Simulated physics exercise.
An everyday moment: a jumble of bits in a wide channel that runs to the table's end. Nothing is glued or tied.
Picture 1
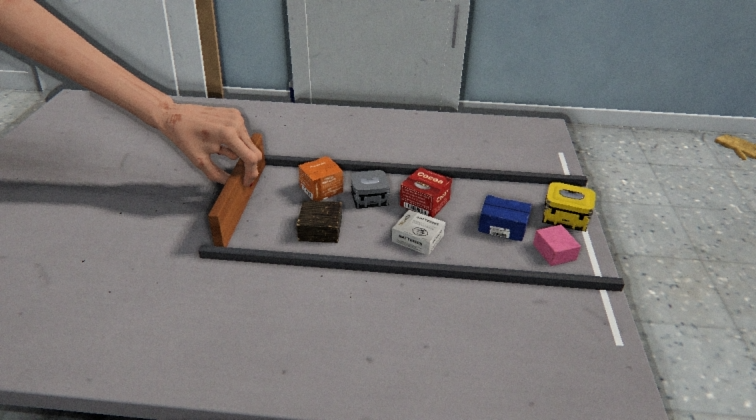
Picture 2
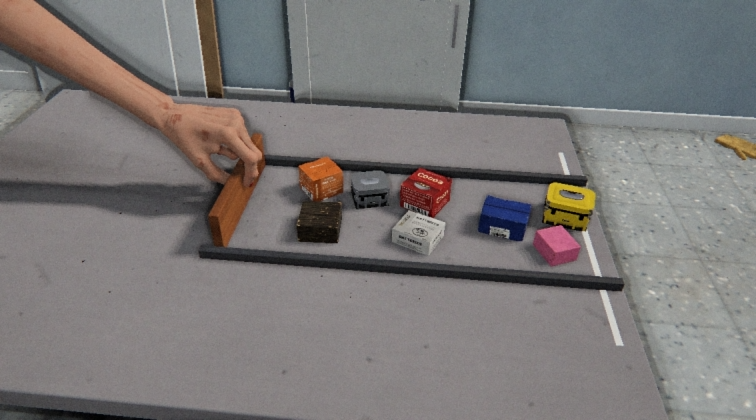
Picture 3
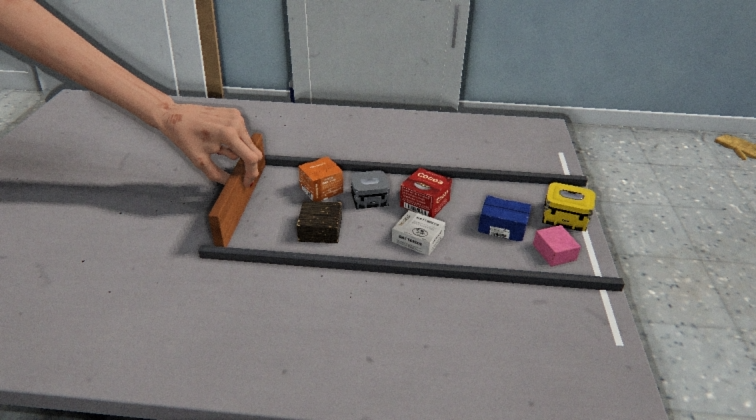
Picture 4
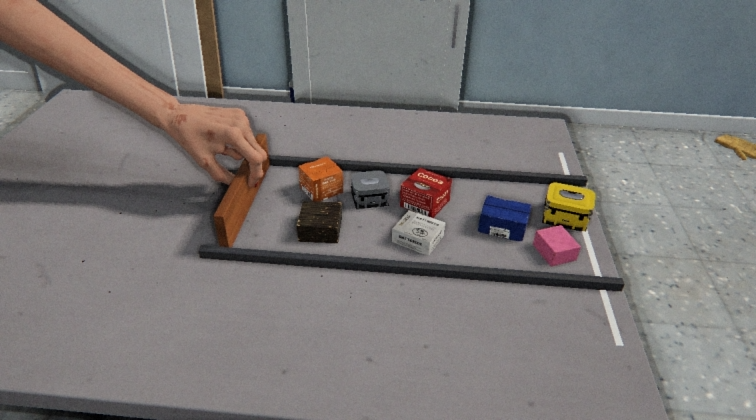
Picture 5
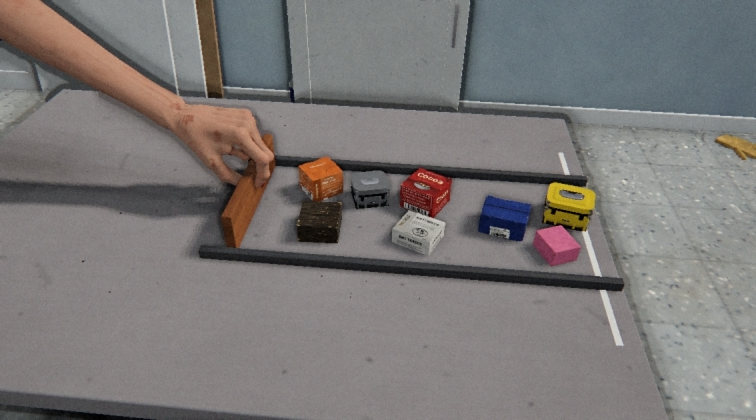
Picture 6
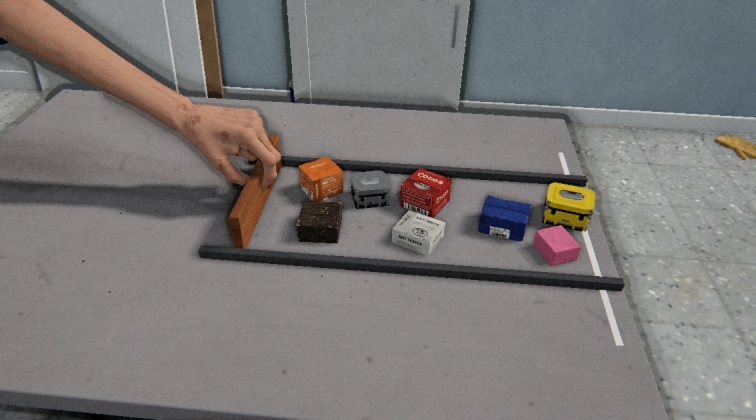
A hand slides a wooden board slightly right toward small boxes that stay still.
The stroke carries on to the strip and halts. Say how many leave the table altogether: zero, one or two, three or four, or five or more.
In the end the number that fall off is five or more.
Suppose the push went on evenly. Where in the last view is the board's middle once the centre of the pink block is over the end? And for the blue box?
Its middle is around (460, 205) and around (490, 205).
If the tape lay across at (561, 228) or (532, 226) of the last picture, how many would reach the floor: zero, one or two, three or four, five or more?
The falls would be five or more; either three or four.
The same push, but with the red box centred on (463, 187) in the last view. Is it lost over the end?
The red box falls.
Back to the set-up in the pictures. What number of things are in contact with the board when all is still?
That makes 3.
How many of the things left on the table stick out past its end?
It comes to 3.
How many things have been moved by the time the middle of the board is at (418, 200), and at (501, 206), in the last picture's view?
7 and 8.
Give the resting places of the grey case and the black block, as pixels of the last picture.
First (603, 216), then (613, 244).
Early on, none off yet; yellow case at rest near (568, 206); pink block at rest near (557, 246); blue box travelled a little near (517, 223).
Finally, the number that fall off is five or more; lost, white box, red box, blue box, pink block and yellow case.
